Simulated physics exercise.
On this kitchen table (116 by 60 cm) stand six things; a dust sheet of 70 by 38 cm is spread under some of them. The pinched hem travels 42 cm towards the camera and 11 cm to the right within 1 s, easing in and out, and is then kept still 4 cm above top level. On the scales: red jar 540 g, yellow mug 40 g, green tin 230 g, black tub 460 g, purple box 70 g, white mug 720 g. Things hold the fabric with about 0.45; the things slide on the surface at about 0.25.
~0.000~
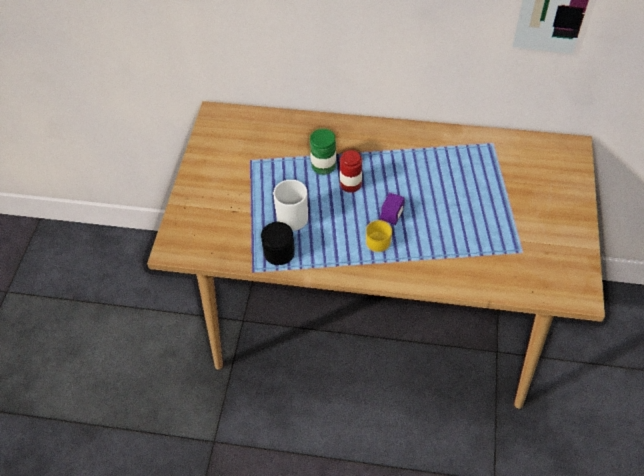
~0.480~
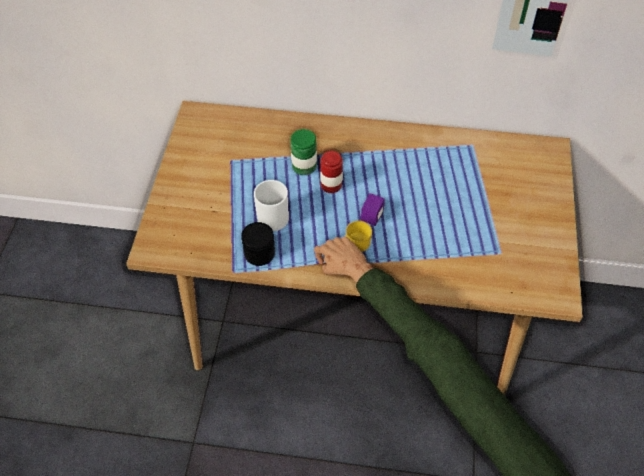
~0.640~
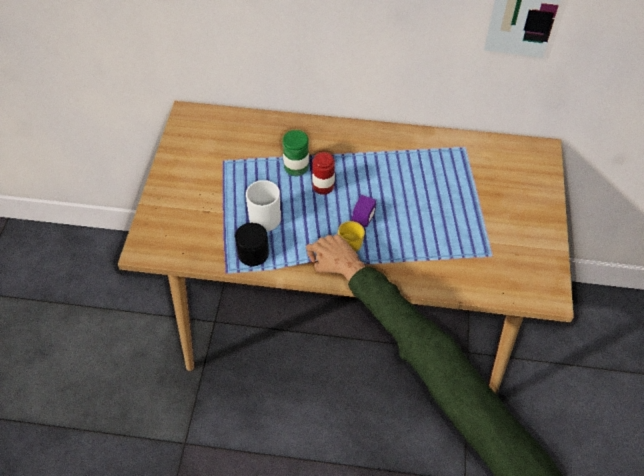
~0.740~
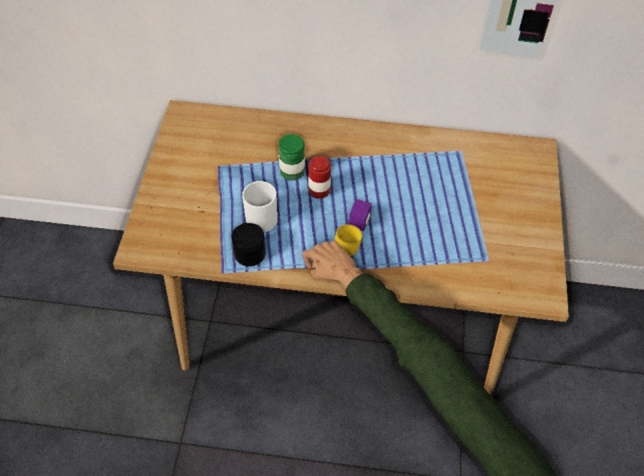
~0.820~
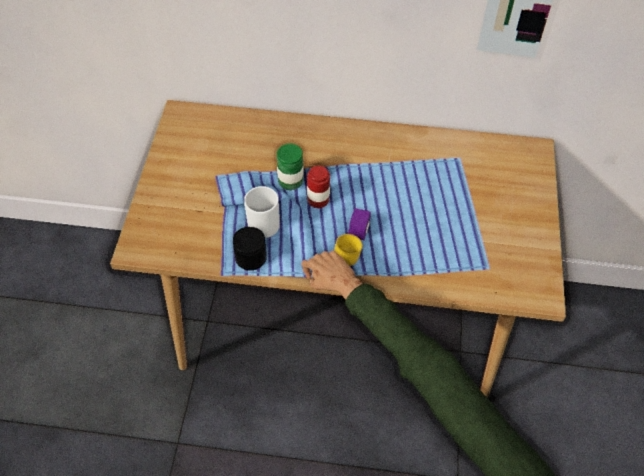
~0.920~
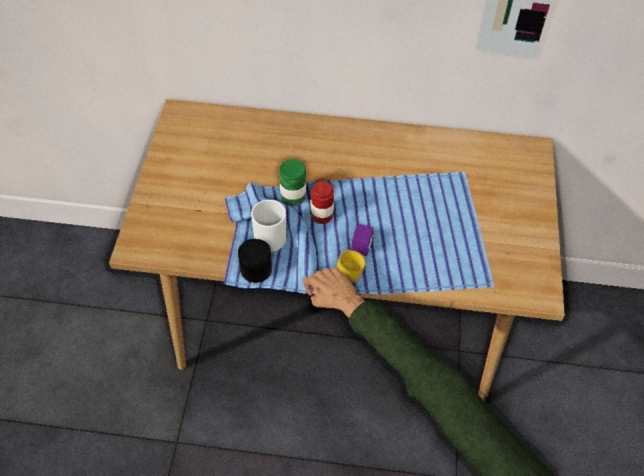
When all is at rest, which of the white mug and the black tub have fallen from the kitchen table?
The white mug goes over the edge, the black tub goes over the edge.
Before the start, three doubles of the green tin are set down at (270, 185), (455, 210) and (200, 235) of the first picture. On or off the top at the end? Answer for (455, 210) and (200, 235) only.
In turn: Falls off, stays up.
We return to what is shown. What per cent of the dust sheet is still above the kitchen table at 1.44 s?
Some 0 per cent of it.
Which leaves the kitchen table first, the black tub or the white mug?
The black one.
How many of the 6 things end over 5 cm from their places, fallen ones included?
That makes 6.
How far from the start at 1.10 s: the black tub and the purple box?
About: Black tub 15 cm, purple box 25 cm.
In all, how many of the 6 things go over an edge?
That makes 6.
After 1.1 s, 65 % of the dust sheet is still over the top; white mug 19 cm off its start, black tub 17 cm off its start, red jar 23 cm off its start.
After 1.3 s, 30 % of the dust sheet is still over the top; white mug 32 cm off its start, black tub over the edge, purple box over the edge.
After 1.4 s, 0 % of the dust sheet is still over the top; white mug over the edge, black tub over the edge, purple box over the edge.
After 1.6 s, 0 % of the dust sheet is still over the top; white mug over the edge, black tub over the edge, purple box over the edge.
After 3.2 s, 0 % of the dust sheet is still over the top; white mug over the edge, black tub over the edge, green tin over the edge, red jar over the edge.
